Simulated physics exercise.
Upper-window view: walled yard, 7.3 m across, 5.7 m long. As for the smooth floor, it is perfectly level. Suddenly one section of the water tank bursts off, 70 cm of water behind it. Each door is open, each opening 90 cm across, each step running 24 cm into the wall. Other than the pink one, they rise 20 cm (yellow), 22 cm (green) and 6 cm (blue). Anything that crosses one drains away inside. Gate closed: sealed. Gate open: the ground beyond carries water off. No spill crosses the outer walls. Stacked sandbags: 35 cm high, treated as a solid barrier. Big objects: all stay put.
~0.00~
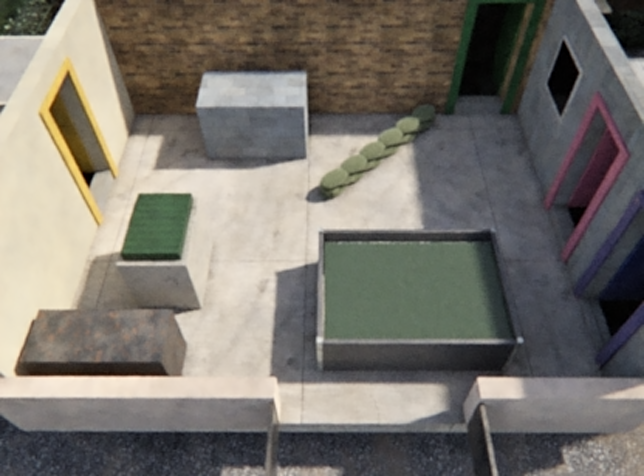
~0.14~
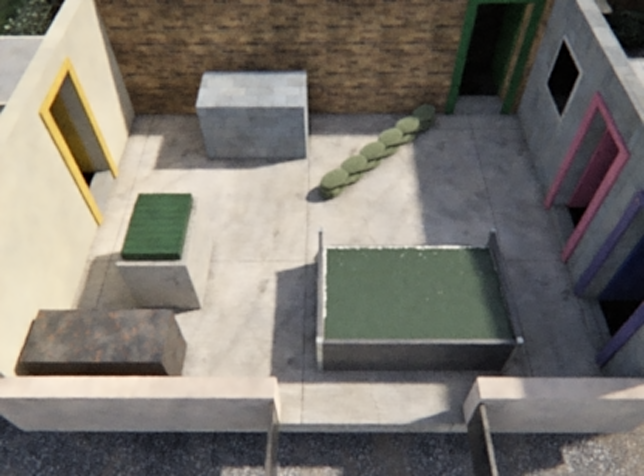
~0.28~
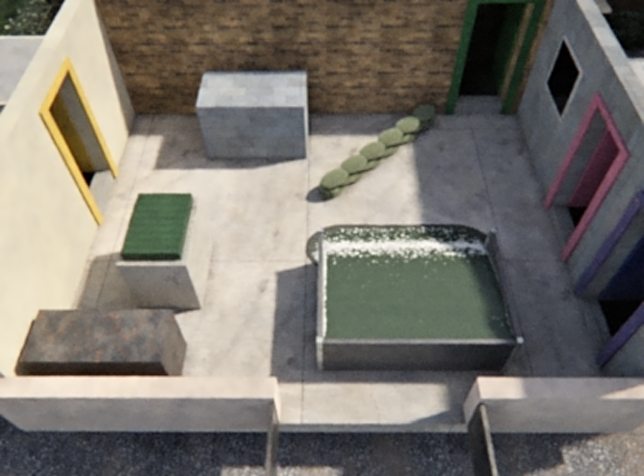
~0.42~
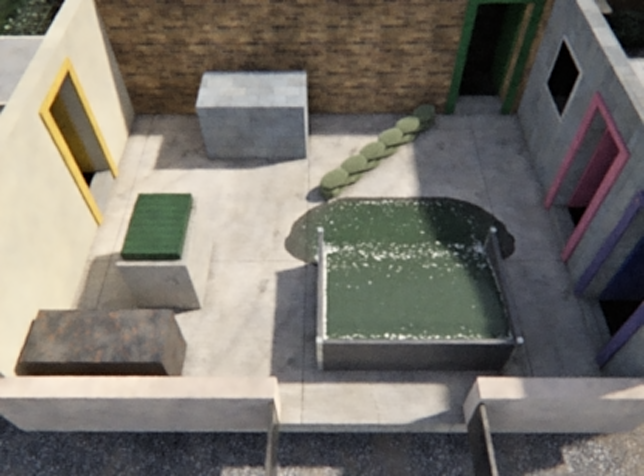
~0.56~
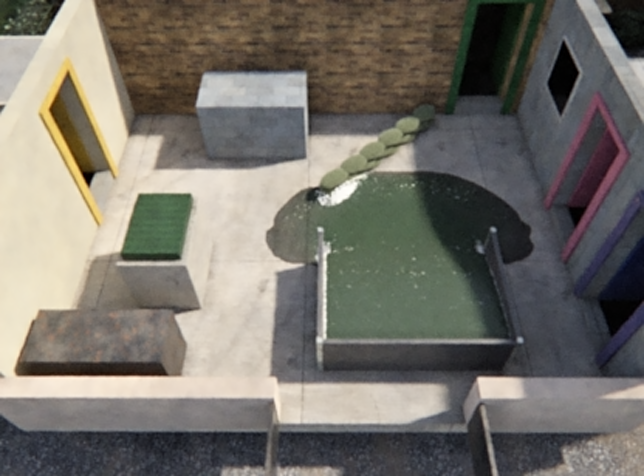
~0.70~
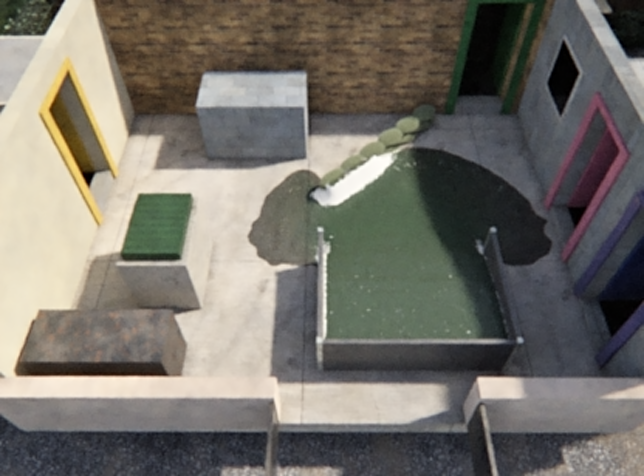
The clip opens on a walled yard seen from above, with a full water tank standing intact near the front. Its far side gives way and green water spills out, spreading in a widening dark sheet across the pale floor, then foaming white along the diagonal row of sandbags.
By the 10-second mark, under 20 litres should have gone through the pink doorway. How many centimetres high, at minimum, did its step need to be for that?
It needed to be about 8.5 cm high.
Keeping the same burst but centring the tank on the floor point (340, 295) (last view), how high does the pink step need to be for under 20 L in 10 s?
About 6.5 centimetres.
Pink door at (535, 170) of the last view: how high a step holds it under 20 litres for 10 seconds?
You'd want it roughly 20 cm high.
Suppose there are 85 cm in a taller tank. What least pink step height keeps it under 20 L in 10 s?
Roughly 9.5 cm high.
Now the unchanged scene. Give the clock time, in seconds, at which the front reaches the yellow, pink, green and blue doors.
Yellow = 2.4 s, pink = 0.9 s, green = 1.2 s, blue = 3.6 s.
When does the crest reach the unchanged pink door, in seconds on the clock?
About 3.2 seconds.
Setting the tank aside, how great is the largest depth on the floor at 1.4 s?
Max depth: Around 40 cm.
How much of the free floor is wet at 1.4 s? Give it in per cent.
Close to 35 per cent is wet.
After 1.4 s water covers 35 % of the floor, deepest (40 cm) near (345, 194); 5 cm at the pink door, 0 litres in over its 13 cm step.
After 3.0 s water covers 50 % of the floor, deepest (38 cm) near (518, 129); 12 cm at the pink door, 0 litres in over its 13 cm step.
After 10.0 s water covers 95 % of the floor, deepest (12 cm) near (39, 403); 8 cm at the pink door, 1 litre in over its 13 cm step.
At the pink door as built, the water arrived by 0.9 s and peaked near 14 cm at 3.2 s.
Run again over the same 10 s with other heights there, 28 litres in over 7.5 cm, 8 litres over 10 cm. The limit of 20 litres is kept from about 8.5 cm up.
